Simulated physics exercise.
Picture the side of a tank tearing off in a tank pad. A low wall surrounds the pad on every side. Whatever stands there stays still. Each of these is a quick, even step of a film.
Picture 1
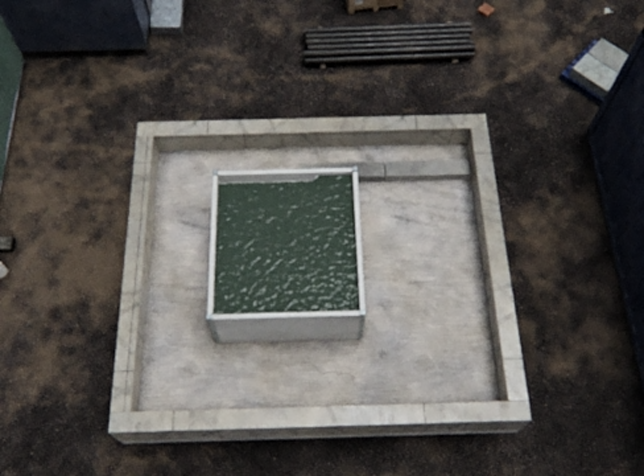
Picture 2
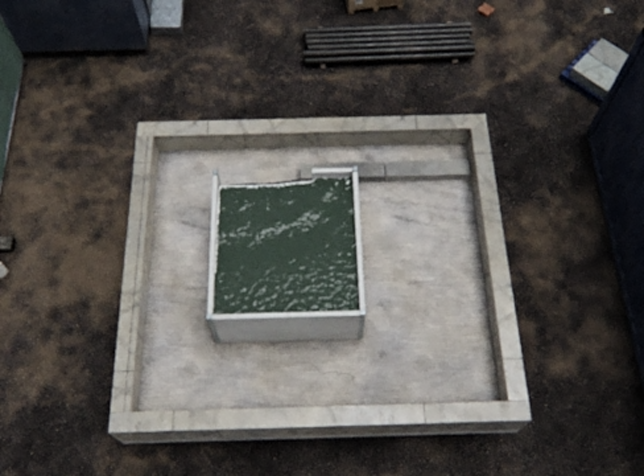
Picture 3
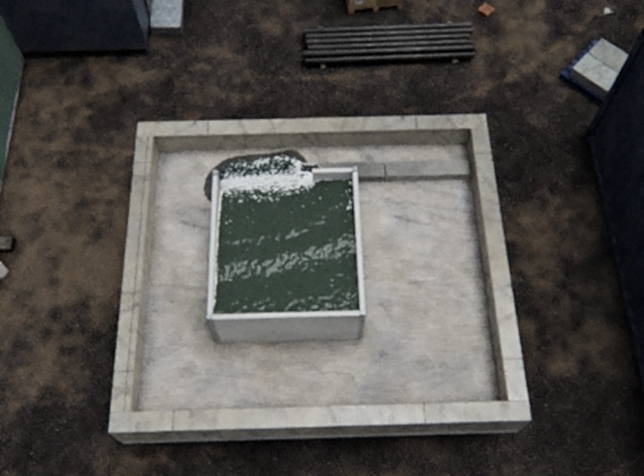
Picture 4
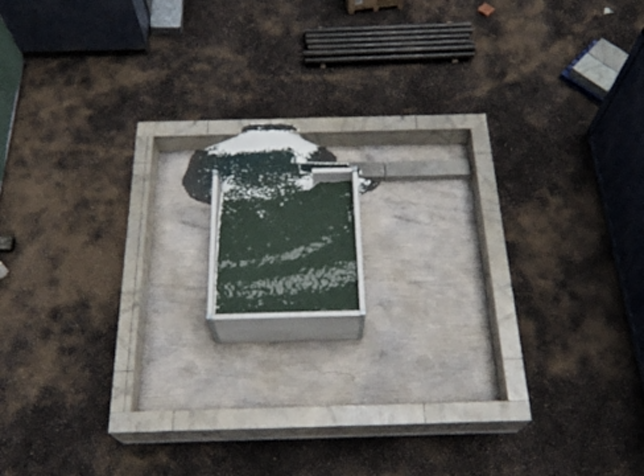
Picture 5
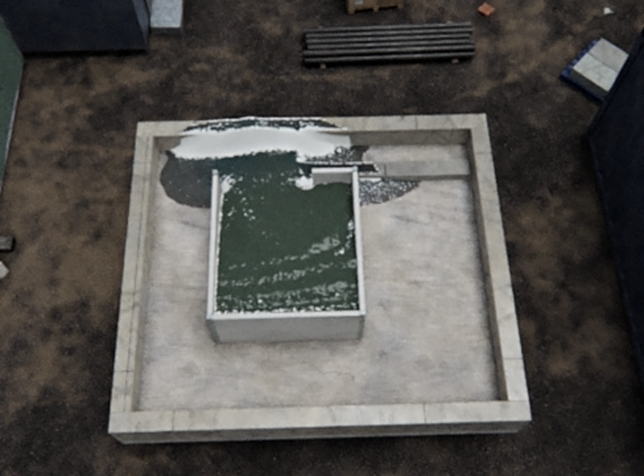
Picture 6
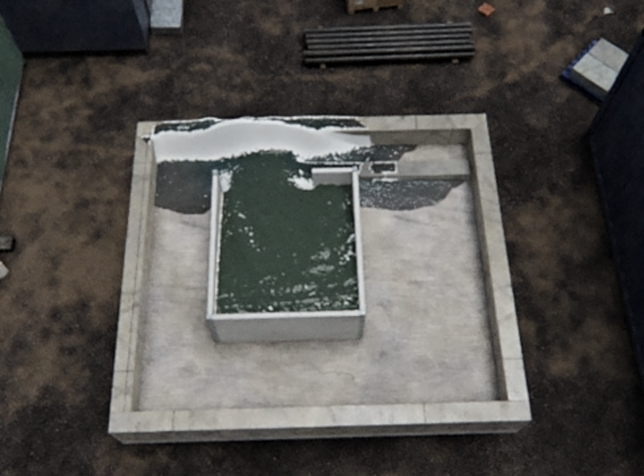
The clip opens on a square, open tank of dark green liquid standing inside a low-walled pale pad, its surface rippling. The tank's far side gives way and liquid pours out through the gap, foaming white. It runs up against the pad's far wall and spreads left and right along it.
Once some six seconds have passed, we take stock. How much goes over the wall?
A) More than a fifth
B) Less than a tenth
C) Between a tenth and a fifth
Answer: C.
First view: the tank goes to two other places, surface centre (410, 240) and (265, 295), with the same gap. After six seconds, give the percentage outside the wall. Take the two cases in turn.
Near 6 percent, then near 8 percent.
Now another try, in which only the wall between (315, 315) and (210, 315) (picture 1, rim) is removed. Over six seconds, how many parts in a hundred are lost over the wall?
Close to 8 per cent, I reckon.
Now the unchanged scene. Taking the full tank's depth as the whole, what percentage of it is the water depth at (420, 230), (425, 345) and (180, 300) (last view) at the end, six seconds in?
Going in order, roughly 12, 25 and 20 %.
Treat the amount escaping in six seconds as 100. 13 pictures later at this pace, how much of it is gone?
I'd estimate some 90 per cent.
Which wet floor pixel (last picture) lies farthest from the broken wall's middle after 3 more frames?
Pixel estimate: (465, 152).
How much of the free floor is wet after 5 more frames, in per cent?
It comes out near 35 percent.
A moment on, water covers 30 % of the floor; the low wall has let 1 % over.
Next, water covers 35 % of the floor; the low wall has let 5 % over.
Then, water covers 55 % of the floor; the low wall has let 11 % over.
Later, water covers 75 % of the floor; the low wall has let 12 % over.
In the end, water covers 80 % of the floor; the low wall has let 12 % over.
